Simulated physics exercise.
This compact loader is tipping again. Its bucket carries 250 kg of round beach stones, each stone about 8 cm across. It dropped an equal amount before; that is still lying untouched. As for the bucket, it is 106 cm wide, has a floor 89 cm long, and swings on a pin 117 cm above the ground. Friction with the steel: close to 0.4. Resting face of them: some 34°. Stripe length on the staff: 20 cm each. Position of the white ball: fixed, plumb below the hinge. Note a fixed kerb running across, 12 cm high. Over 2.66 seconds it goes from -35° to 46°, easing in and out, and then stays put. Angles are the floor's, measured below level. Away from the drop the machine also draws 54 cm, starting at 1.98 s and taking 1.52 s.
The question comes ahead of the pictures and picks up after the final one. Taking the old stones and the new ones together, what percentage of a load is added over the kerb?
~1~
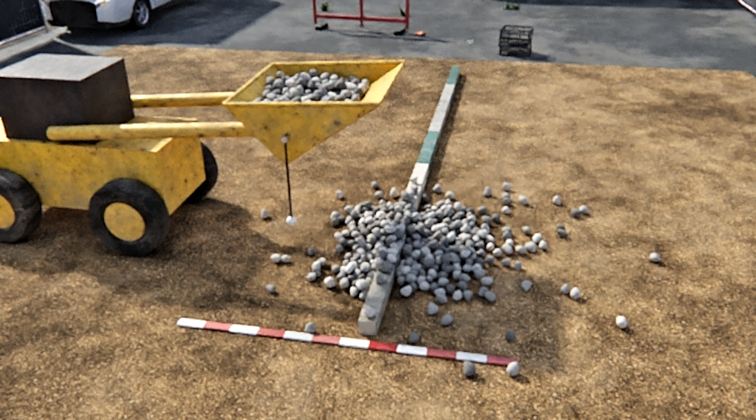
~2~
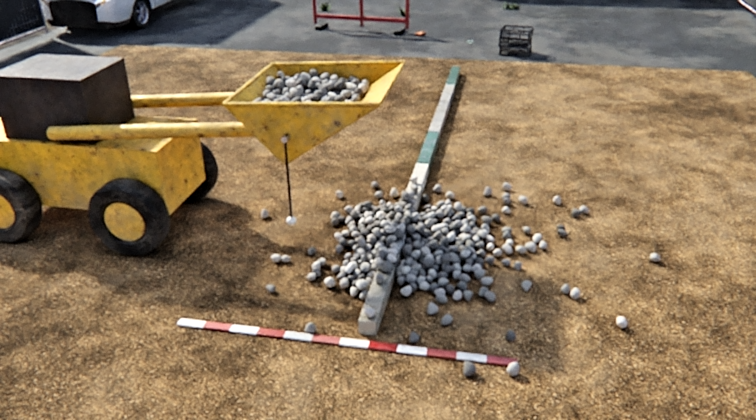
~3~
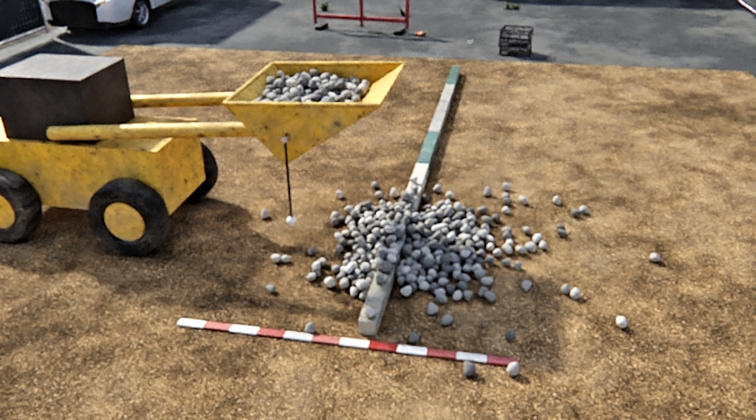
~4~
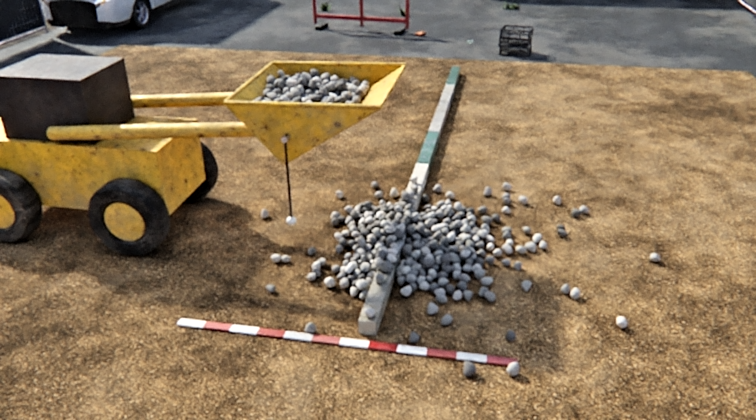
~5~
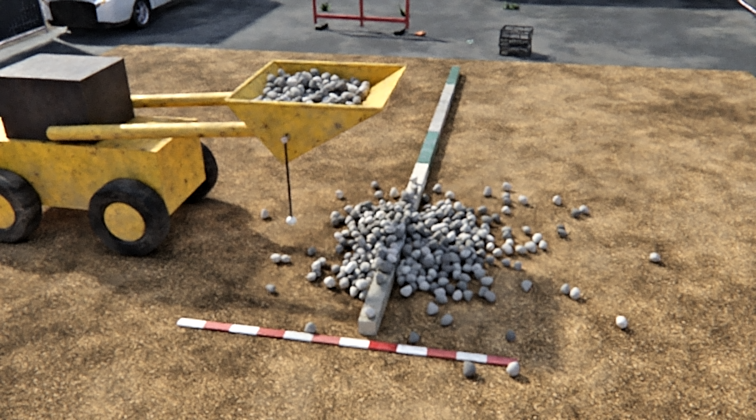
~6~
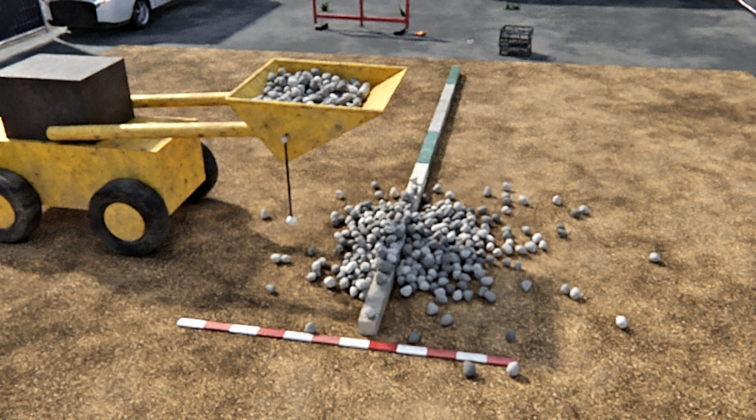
About 56 per cent.
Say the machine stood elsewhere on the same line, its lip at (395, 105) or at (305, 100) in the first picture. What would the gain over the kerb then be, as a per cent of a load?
I'd guess close to 75 per cent first and close to 0 per cent second.
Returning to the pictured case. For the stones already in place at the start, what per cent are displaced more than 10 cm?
The answer is about 10 per cent.
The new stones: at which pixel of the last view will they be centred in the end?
The middle lies near (411, 237) in the last picture.
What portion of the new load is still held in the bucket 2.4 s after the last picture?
0 %.
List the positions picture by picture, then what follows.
The bucket is at -35°, its lip at (380, 104); the top of the load is at (302, 84). The earlier load is highest near (392, 229), 19 cm above ground level, 44 % on this side of the kerb, 56 % over the kerb, in the first frame.
The bucket is at -35°, its lip at (380, 105); the top of the load is at (302, 84), in the second frame.
Lip at (380, 106), floor tilted -34°, highest stones at (303, 84), in the third frame.
Lip at (381, 107), floor tilted -33°, highest stones at (290, 83), in the fourth frame.
The bucket is at -32°, its lip at (382, 109); the top of the load is at (291, 82), in the fifth frame.
The bucket is at -30°, its lip at (383, 112); the top of the load is at (291, 82), in the sixth frame.
Then, 1.6 s after the last picture the floor is at 34°; in per cent of one load, 77 in the bucket, 63 on this side of the kerb, 60 over the kerb; the foremost stones are at (586, 252).
Then, 2.4 s after the last picture the floor is at 46°; in per cent of one load, 0 in the bucket, 88 on this side of the kerb, 112 over the kerb; the foremost stones are at (586, 252).
Then, 3.6 s after the last picture the floor is at 46°; in per cent of one load, 0 in the bucket, 87 on this side of the kerb, 113 over the kerb; the foremost stones are at (593, 261).
Then, 6.2 s after the last picture the floor is at 46°; in per cent of one load, 0 in the bucket, 87 on this side of the kerb, 113 over the kerb; the foremost stones are at (593, 261). Net gain over the kerb, 56.
